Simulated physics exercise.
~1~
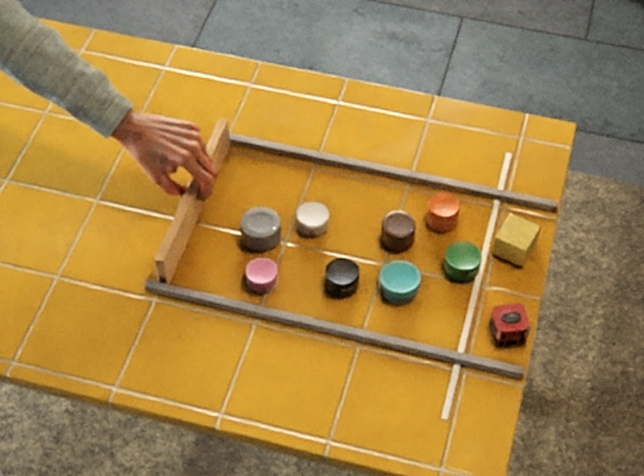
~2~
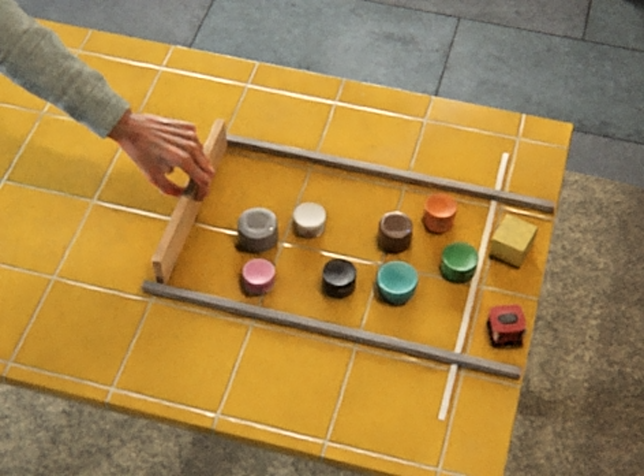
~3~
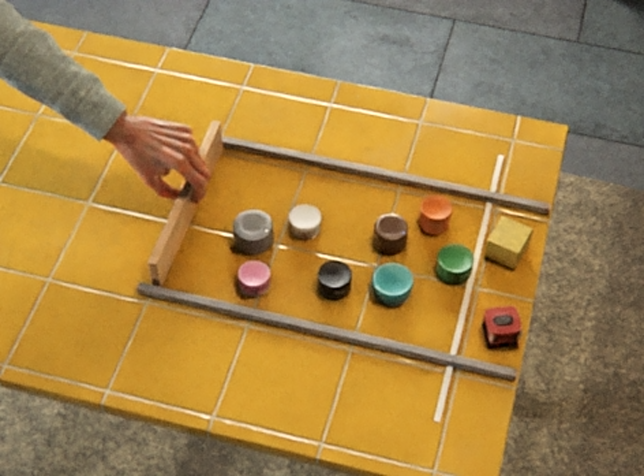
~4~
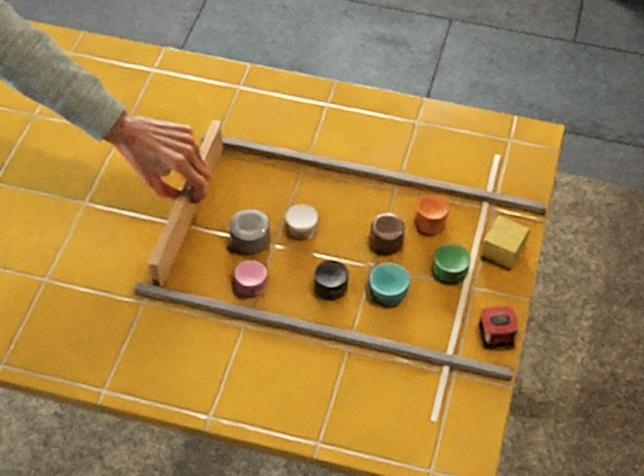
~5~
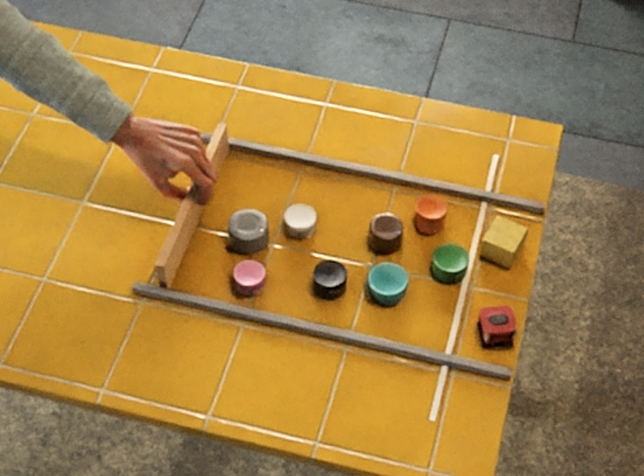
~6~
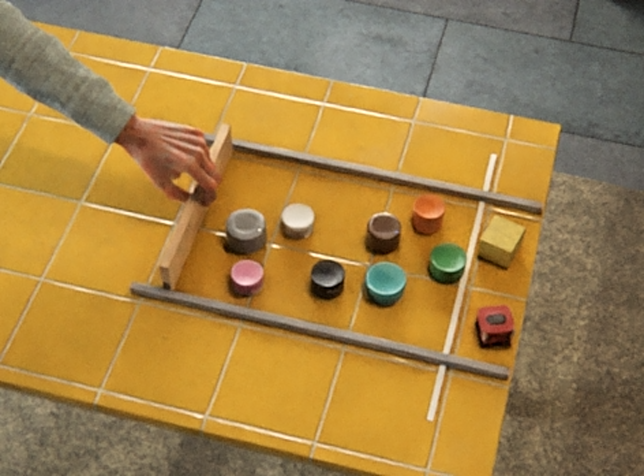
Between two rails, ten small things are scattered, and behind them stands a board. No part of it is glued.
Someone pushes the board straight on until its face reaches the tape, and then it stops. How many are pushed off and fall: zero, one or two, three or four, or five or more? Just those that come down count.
The sweep knocks one or a pair off.
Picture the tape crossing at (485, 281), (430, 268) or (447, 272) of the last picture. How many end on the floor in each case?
Respectively 5, 0 and 0.
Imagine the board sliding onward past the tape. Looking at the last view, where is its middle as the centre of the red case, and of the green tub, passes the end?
I reckon its middle sits around (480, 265) and then around (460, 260).
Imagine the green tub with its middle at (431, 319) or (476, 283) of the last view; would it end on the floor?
Order of tries: On, off.
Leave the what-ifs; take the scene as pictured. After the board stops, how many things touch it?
The count comes out at 5.
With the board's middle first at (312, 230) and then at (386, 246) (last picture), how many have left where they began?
Tally: 4; 7.
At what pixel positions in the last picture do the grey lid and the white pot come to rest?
The grey lid stops around (484, 280); the white pot around (486, 253).
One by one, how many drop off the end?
Tally: 2.
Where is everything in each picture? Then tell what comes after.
Red case (509, 325); yellow block (516, 240); green tub (463, 262); board (195, 199); tape (479, 275), in the first picture.
Yellow block (513, 241); pink tin (259, 277), in the second picture.
Green tub (455, 264); grey lid (253, 232), in the third picture.
Red case (498, 327); brown lid (387, 234), in the fourth picture.
Yellow block (504, 242); board (194, 204), in the fifth picture.
Red case (495, 326); yellow block (501, 242); green tub (448, 263); board (199, 205); tape (465, 276), in the sixth picture.
Soon after, none off yet; red case at rest near (495, 326); yellow block at rest near (501, 242); green tub at rest near (448, 263).
Then, none off yet; red case at rest near (495, 326); yellow block at rest near (501, 242); green tub moving near (456, 267).
At rest, the number that fall off is one or two; fallen, green tub and yellow block.
